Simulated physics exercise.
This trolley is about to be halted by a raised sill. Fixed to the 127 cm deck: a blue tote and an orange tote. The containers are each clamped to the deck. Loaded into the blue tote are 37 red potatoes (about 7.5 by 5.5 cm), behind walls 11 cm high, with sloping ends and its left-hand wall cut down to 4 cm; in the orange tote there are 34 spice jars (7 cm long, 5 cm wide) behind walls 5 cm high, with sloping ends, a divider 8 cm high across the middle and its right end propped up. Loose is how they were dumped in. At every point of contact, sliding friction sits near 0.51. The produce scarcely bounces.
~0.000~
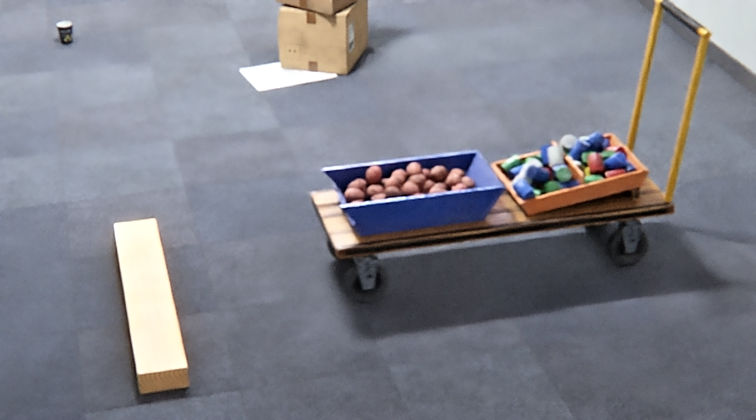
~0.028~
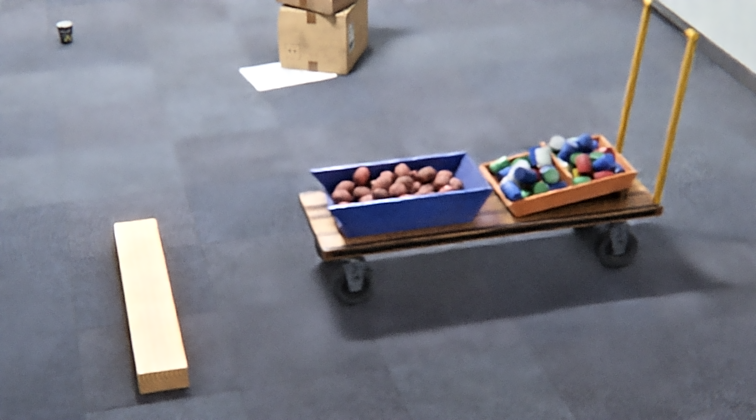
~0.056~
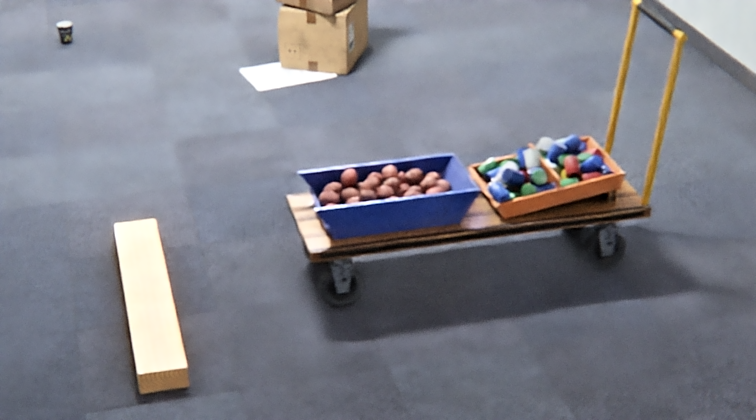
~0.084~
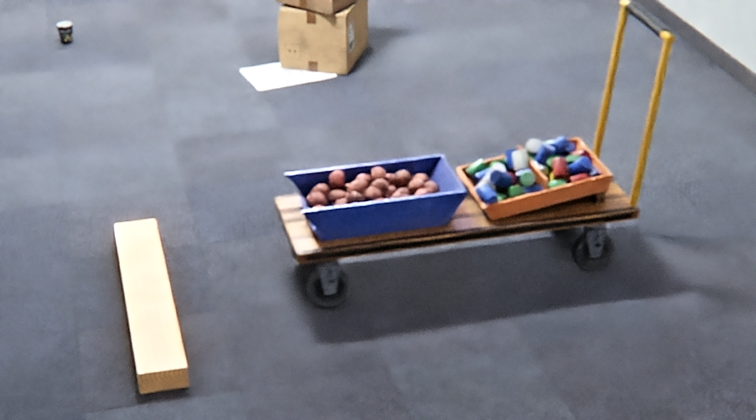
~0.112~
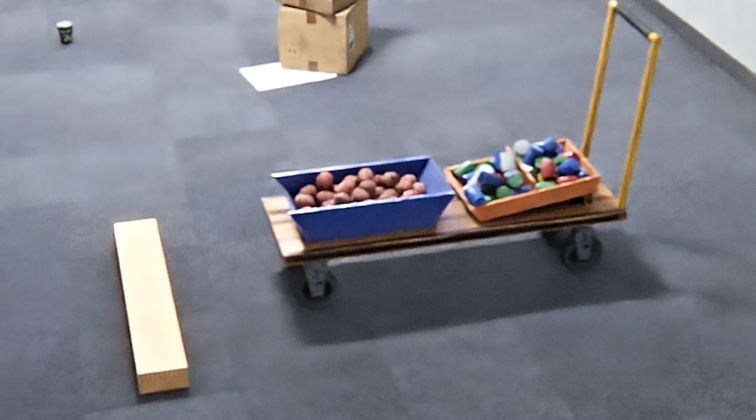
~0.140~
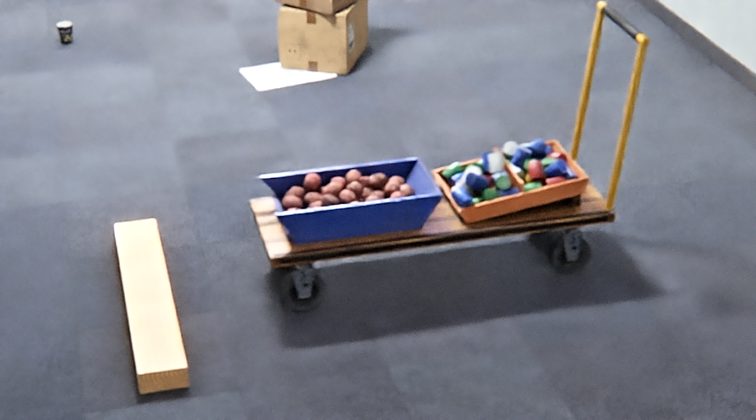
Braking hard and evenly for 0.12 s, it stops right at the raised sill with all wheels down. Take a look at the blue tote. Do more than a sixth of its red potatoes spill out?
The spill is kept below one sixth.
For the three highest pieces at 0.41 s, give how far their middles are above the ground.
42 cm.
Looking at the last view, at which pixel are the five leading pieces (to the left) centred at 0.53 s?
Centre approx. at (179, 226) px.
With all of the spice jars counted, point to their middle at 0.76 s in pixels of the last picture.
Roughly (412, 196).
After 0.31 s, the brake bites.
After 0.41 s, 0 of 37 out of the blue tote and 0 of 34 out of the orange tote.
After 0.53 s, 1 of 37 out of the blue tote and 2 of 34 out of the orange tote.
After 0.76 s, 1 of 37 out of the blue tote and 4 of 34 out of the orange tote.
Final count (at 1.26 s), 1 of 37 out of the blue tote and 5 of 34 out of the orange tote. Asked share, 1 of 37, 3 per cent.
